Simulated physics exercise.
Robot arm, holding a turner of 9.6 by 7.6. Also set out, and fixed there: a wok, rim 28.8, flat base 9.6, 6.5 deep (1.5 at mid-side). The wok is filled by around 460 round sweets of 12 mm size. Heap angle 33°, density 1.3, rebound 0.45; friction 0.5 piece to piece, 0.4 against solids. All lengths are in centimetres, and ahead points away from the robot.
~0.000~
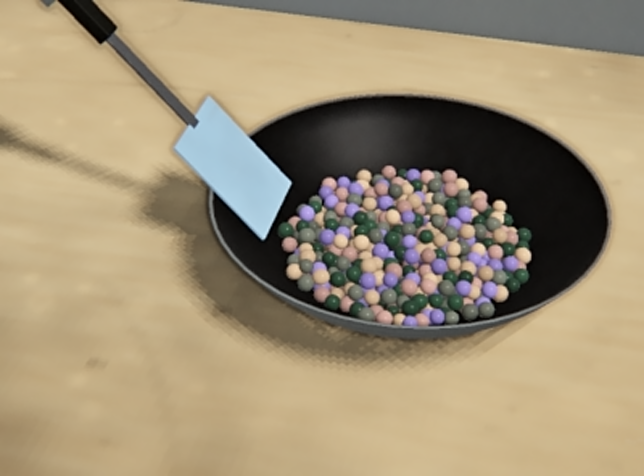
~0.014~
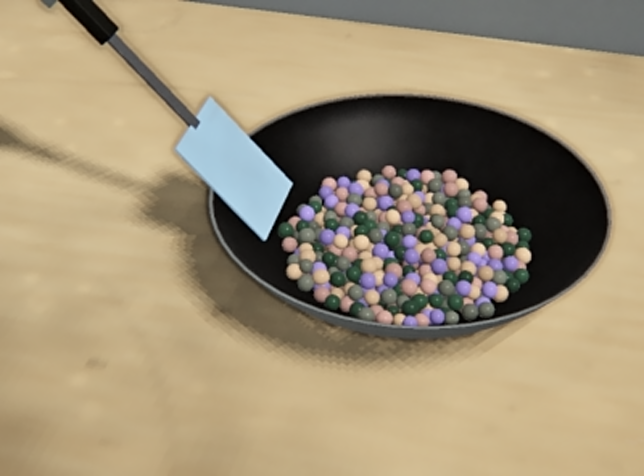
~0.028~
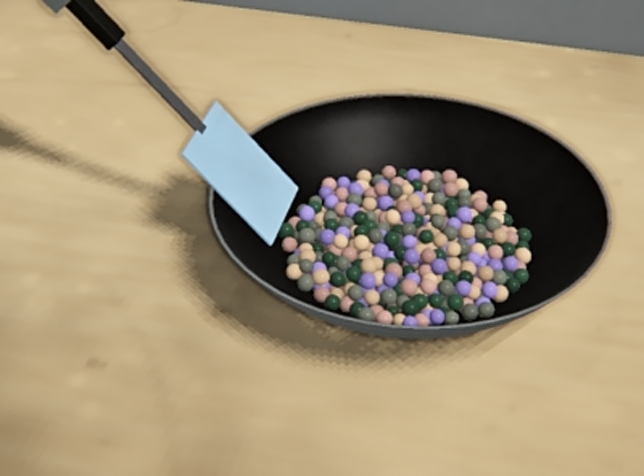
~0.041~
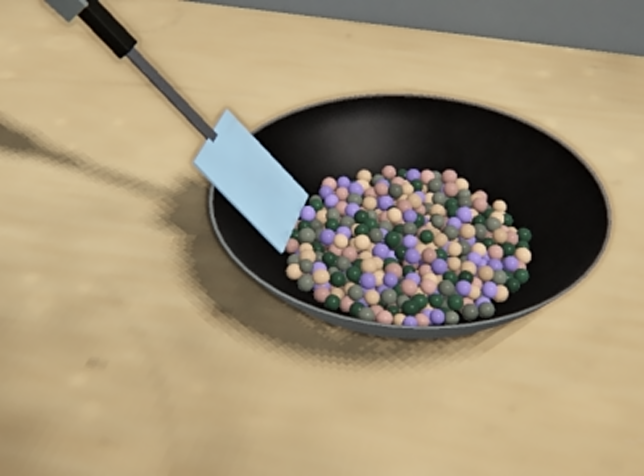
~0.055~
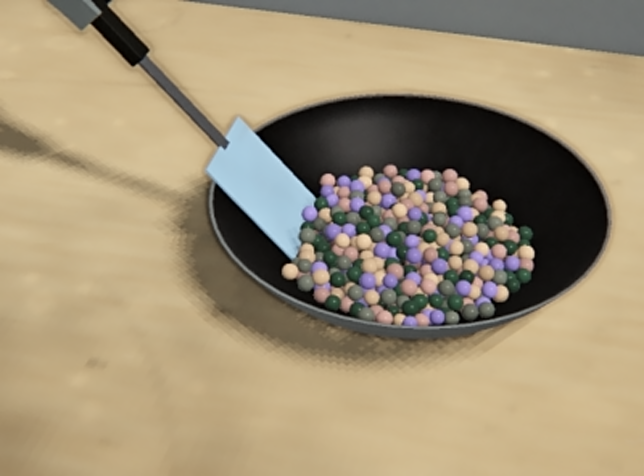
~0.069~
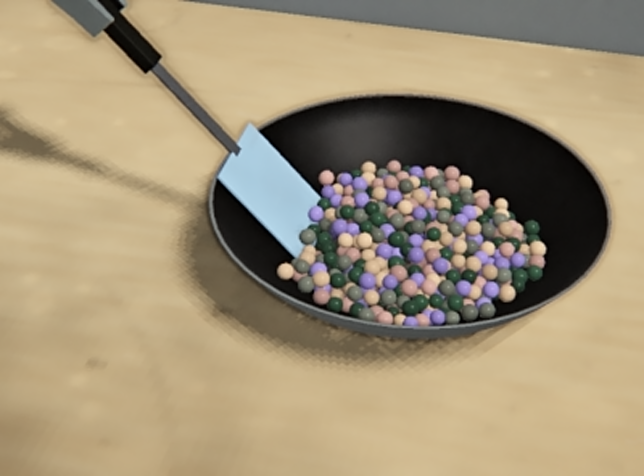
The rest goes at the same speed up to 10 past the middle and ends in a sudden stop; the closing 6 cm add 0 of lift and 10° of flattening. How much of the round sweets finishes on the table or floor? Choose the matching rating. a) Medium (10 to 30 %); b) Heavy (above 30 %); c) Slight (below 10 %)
Medium (10 to 30 %) (a).
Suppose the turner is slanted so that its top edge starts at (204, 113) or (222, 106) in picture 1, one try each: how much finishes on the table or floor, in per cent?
I'd say near 15 per cent for the first and near 20 per cent for the second.
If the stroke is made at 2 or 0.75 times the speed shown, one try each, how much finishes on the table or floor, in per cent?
Around 35 per cent, then around 10 per cent, would end on the table or floor.
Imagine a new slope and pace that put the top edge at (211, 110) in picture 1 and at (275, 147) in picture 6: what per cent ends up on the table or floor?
Off the vessel, on the table or floor: Some 30 percent.
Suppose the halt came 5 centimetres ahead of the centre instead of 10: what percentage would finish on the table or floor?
With that change, I'd expect about 0 per cent.
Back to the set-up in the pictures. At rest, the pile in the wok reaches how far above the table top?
About 7.5 cm above the table.
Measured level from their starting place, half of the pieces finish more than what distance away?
Somewhere near 5 centimetres, I reckon.
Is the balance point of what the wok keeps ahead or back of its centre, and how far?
It sits some 4.5 centimetres ahead of centre.
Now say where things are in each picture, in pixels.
Turner top edge at (191, 121), sloping 47°; upper third of the load around (409, 234), from x 285 to 525, top at y 175; 457 in the wok, in the first frame.
Turner top edge at (193, 122), sloping 47°; upper third of the load around (409, 234), from x 285 to 525, top at y 175, in the second frame.
Turner top edge at (199, 127), sloping 47°; upper third of the load around (409, 234), from x 285 to 525, top at y 175, in the third frame.
Turner top edge at (210, 135), sloping 47°; upper third of the load around (409, 233), from x 290 to 525, top at y 175, in the fourth frame.
Turner top edge at (222, 143), sloping 47°; upper third of the load around (406, 231), from x 290 to 525, top at y 170, in the fifth frame.
Turner top edge at (234, 149), sloping 47°; upper third of the load around (416, 229), from x 285 to 535, top at y 170; 457 in the wok, in the sixth frame.
After 0.16 s, sloping 47°, highest piece 5 above the table; 457 in the wok.
After 0.26 s, sloping 44°, highest piece 7 above the table; 457 in the wok.
After 0.50 s, sloping 37°, highest piece 7 above the table; 380 in the wok, 69 on the table or floor, 8 on the blade or in flight.
After 1.55 s, sloping 37°, highest piece 7 above the table; 380 in the wok, 77 on the table or floor.
At rest, 380 in the wok, 77 on the table or floor. That is 17 % on the table or floor.
